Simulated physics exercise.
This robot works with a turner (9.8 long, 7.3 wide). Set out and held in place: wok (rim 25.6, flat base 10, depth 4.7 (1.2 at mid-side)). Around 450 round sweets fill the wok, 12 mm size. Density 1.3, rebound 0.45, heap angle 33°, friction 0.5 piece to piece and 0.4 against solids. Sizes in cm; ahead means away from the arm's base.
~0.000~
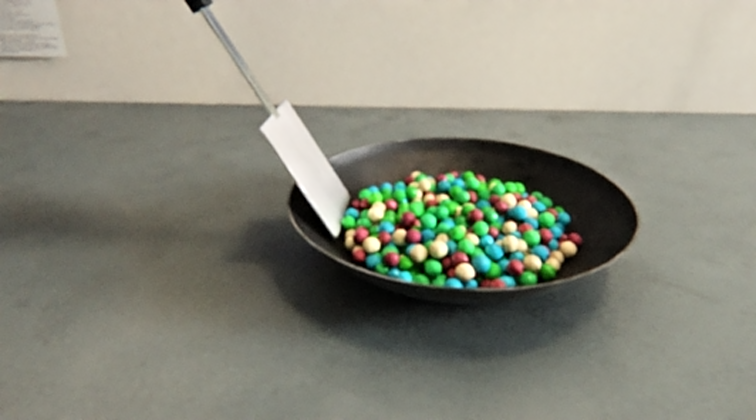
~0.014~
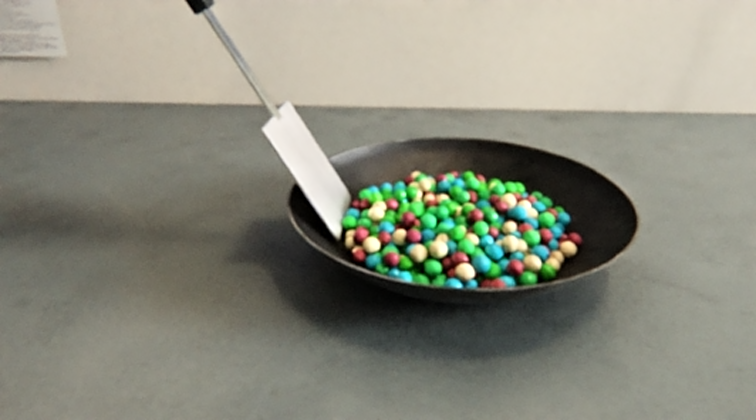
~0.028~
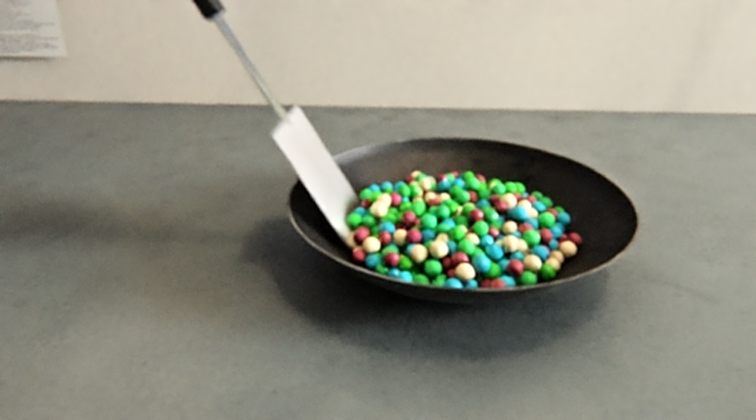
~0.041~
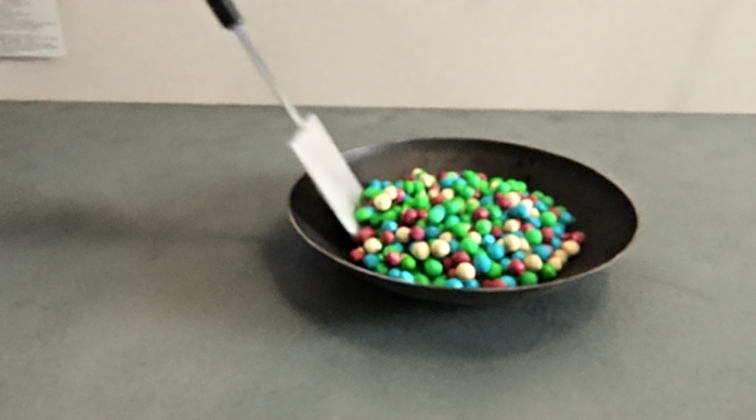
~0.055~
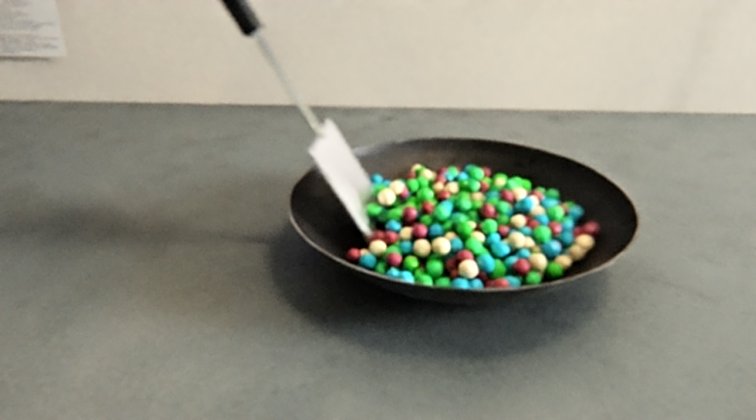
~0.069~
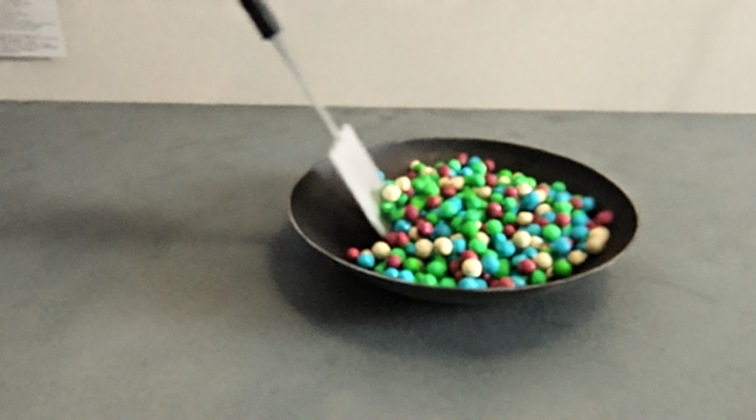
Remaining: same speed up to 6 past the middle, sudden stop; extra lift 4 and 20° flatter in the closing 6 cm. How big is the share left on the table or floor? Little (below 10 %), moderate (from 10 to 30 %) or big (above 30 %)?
On the table or floor the share is moderate, from 10 to 30 %.
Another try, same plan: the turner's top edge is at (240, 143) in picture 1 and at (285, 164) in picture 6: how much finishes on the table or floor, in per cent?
About 5 per cent.
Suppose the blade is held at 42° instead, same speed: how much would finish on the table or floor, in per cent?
It would be near 25 per cent.
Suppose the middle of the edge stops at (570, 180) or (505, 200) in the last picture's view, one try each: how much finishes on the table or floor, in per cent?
About 35 and 10 per cent.
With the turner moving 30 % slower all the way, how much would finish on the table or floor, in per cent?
In that case some 10 per cent.
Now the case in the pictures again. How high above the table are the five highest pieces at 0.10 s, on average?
About 6 cm.
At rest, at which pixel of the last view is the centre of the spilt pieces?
At about (749, 263).
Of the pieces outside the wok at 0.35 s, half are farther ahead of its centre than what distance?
Roughly 18 cm.
After 0.10 s, sloping 60°, highest piece 6 above the table; 447 in the wok.
After 0.14 s, sloping 52°, highest piece 7 above the table; 442 in the wok, 5 on the blade or in flight.
After 0.35 s, sloping 40°, highest piece 6 above the table; 366 in the wok, 62 on the table or floor, 19 on the blade or in flight.
After 1.40 s, sloping 40°, highest piece 5 above the table; 366 in the wok, 81 on the table or floor.
At rest, 366 in the wok, 81 on the table or floor. That is 18 % on the table or floor.
